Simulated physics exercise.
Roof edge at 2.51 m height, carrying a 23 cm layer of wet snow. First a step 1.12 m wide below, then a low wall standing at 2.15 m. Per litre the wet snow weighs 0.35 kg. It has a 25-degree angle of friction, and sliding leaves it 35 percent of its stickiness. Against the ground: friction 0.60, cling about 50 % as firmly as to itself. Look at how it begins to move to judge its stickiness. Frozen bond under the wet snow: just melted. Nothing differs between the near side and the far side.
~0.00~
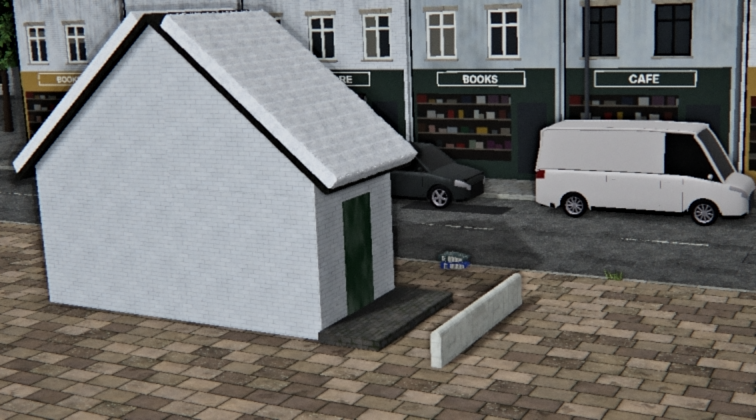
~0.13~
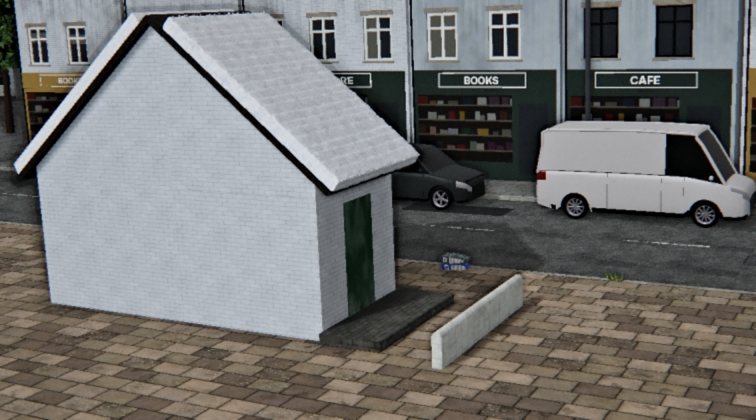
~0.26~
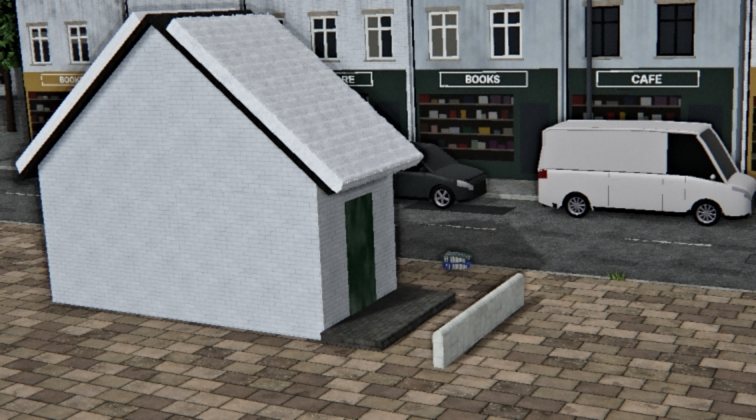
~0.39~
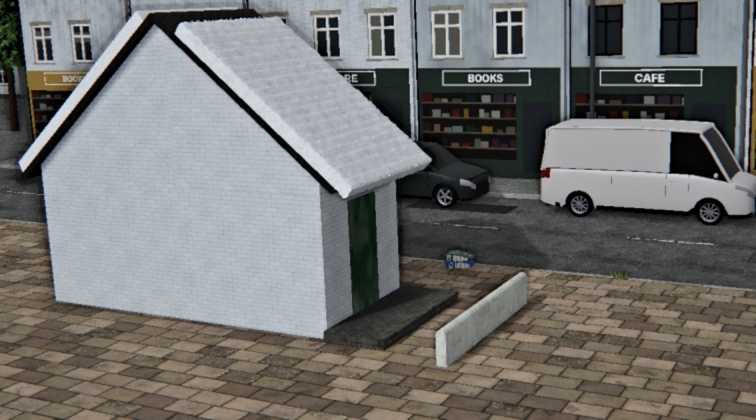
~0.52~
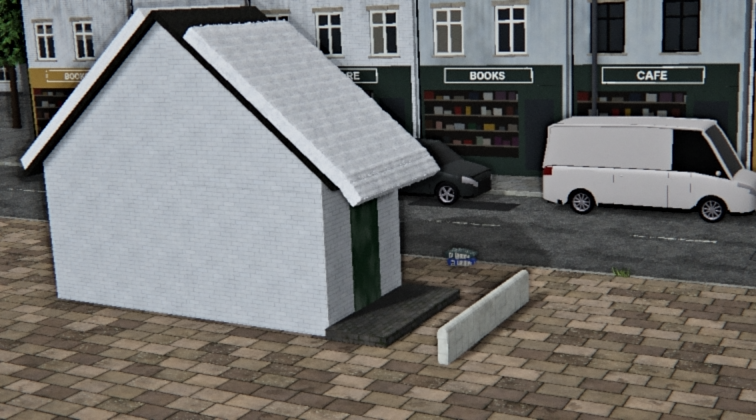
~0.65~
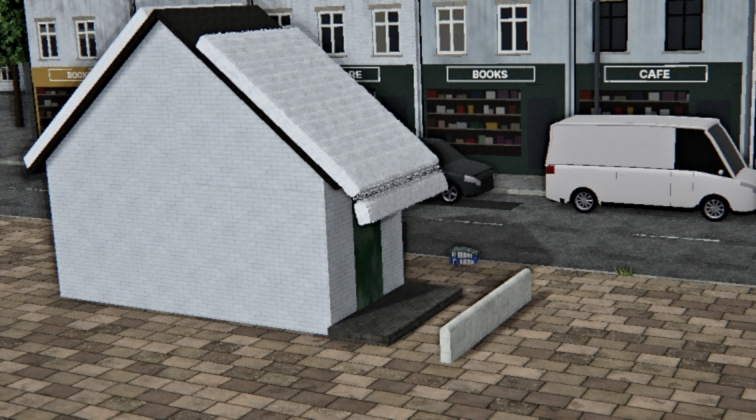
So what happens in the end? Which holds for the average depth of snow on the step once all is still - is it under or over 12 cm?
Of the two, under.
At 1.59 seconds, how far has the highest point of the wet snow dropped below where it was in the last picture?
I'd put it at close to 2.3 m.
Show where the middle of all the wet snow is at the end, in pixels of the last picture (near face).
Estimated pixel: (443, 339).
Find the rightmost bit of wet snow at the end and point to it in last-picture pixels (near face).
About (619, 378).
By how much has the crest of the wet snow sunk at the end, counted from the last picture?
Looks like something near 4.2 m to me.
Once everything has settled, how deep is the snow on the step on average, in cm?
About 4 cm.
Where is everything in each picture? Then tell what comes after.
Front end of the wet snow at (336, 181), 2 % of it past the eaves, in one piece, in the first frame.
Front end of the wet snow at (338, 183), its middle shifted 2.3 cm, 3 % of it past the eaves, in one piece, in the second frame.
Front end of the wet snow at (343, 185), its middle shifted 9.4 cm, 4 % of it past the eaves, in one piece, in the third frame.
Front end of the wet snow at (351, 190), its middle shifted 22 cm, 7 % of it past the eaves, in one piece, in the fourth frame.
Front end of the wet snow at (361, 197), its middle shifted 41 cm, 12 % of it past the eaves, in one piece, in the fifth frame.
Front end of the wet snow at (370, 219), its middle shifted 65 cm, 18 % of it past the eaves, cracking, in the sixth frame.
By 1.08 s, 68 % of the snow is still up on the roof and 32 % is falling or down.
By 1.59 s, 11 % of the snow is still up on the roof and 89 % is falling or down.
By 2.09 s, none of the snow is still up on the roof and all is falling or down.
By 2.60 s, none of the snow is still up on the roof and all is falling or down.
By 3.00 s, at the end, none of the snow is still up on the roof and the snow on the step is 3.8 cm deep on average.
